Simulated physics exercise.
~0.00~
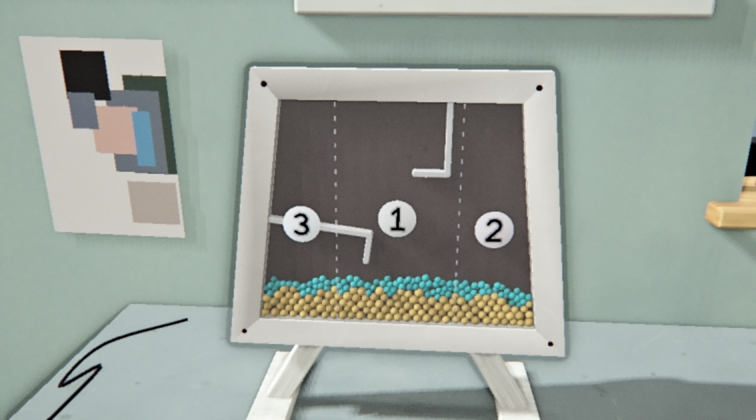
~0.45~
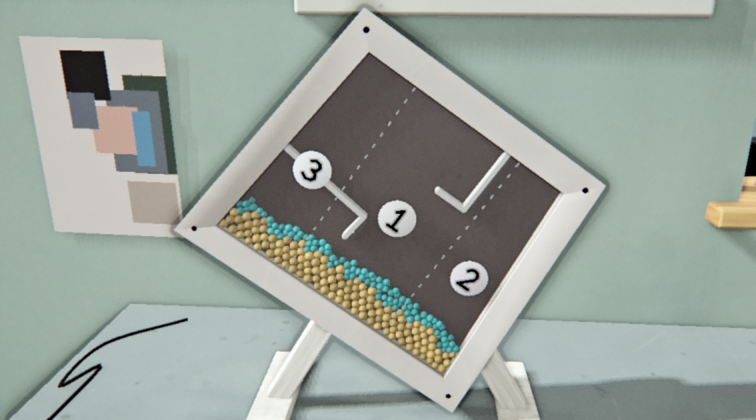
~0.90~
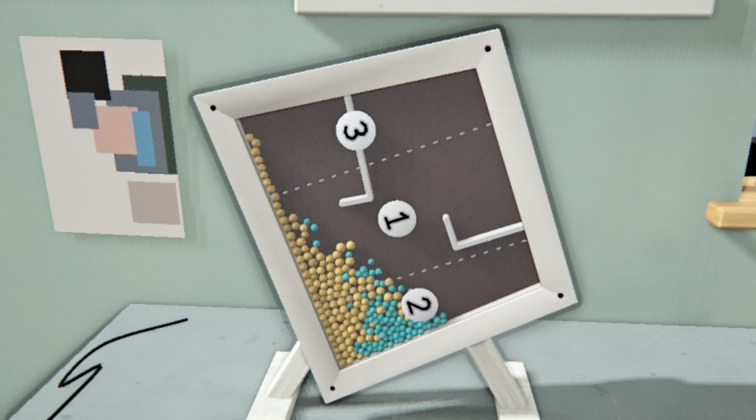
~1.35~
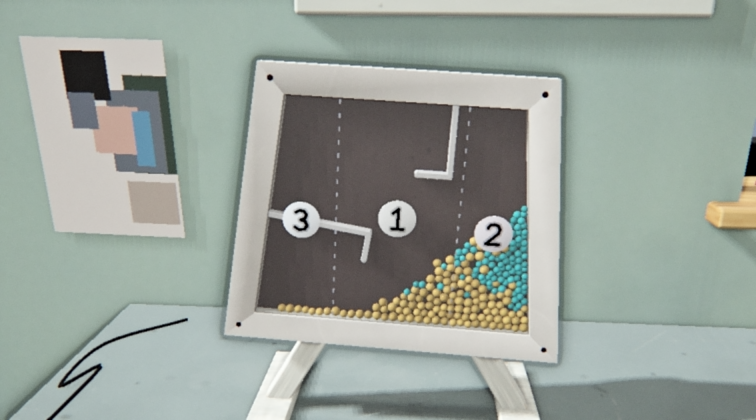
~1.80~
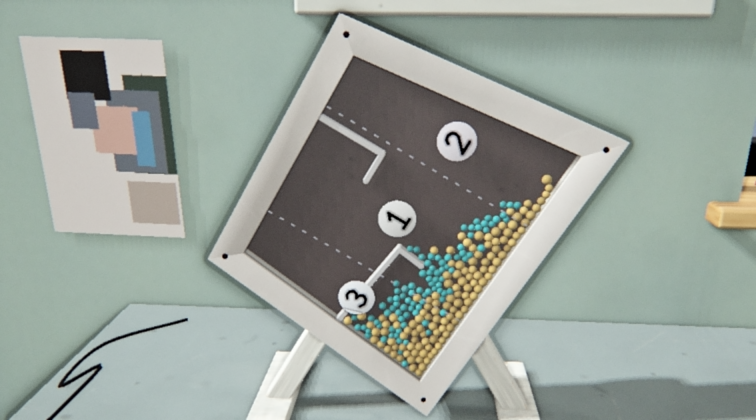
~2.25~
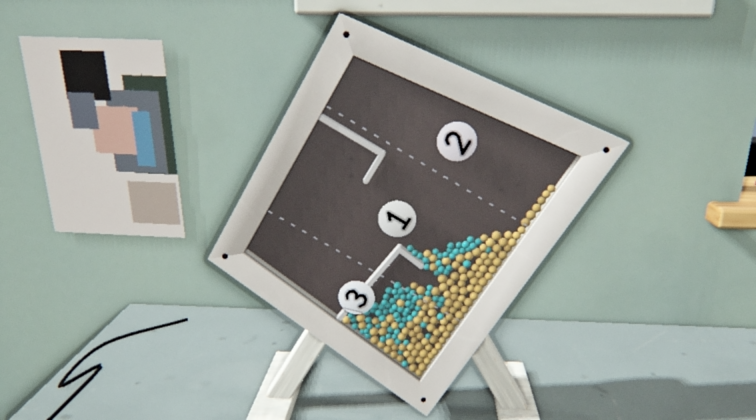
Pale tan and smaller turquoise beads lie in a level layer along the bottom of a white-framed, dark-backed box on a stand, seen from the front by a still camera against a green wall. Dashed lines divide the box into three numbered strips, with bent white bars inside. The box tips clockwise, and the beads slide into a heap around the number two. It swings back past level, still heaped on the right, and tilts far anticlockwise. The beads spill toward the number three and settle in the lower corner, with some reaching up the right side.
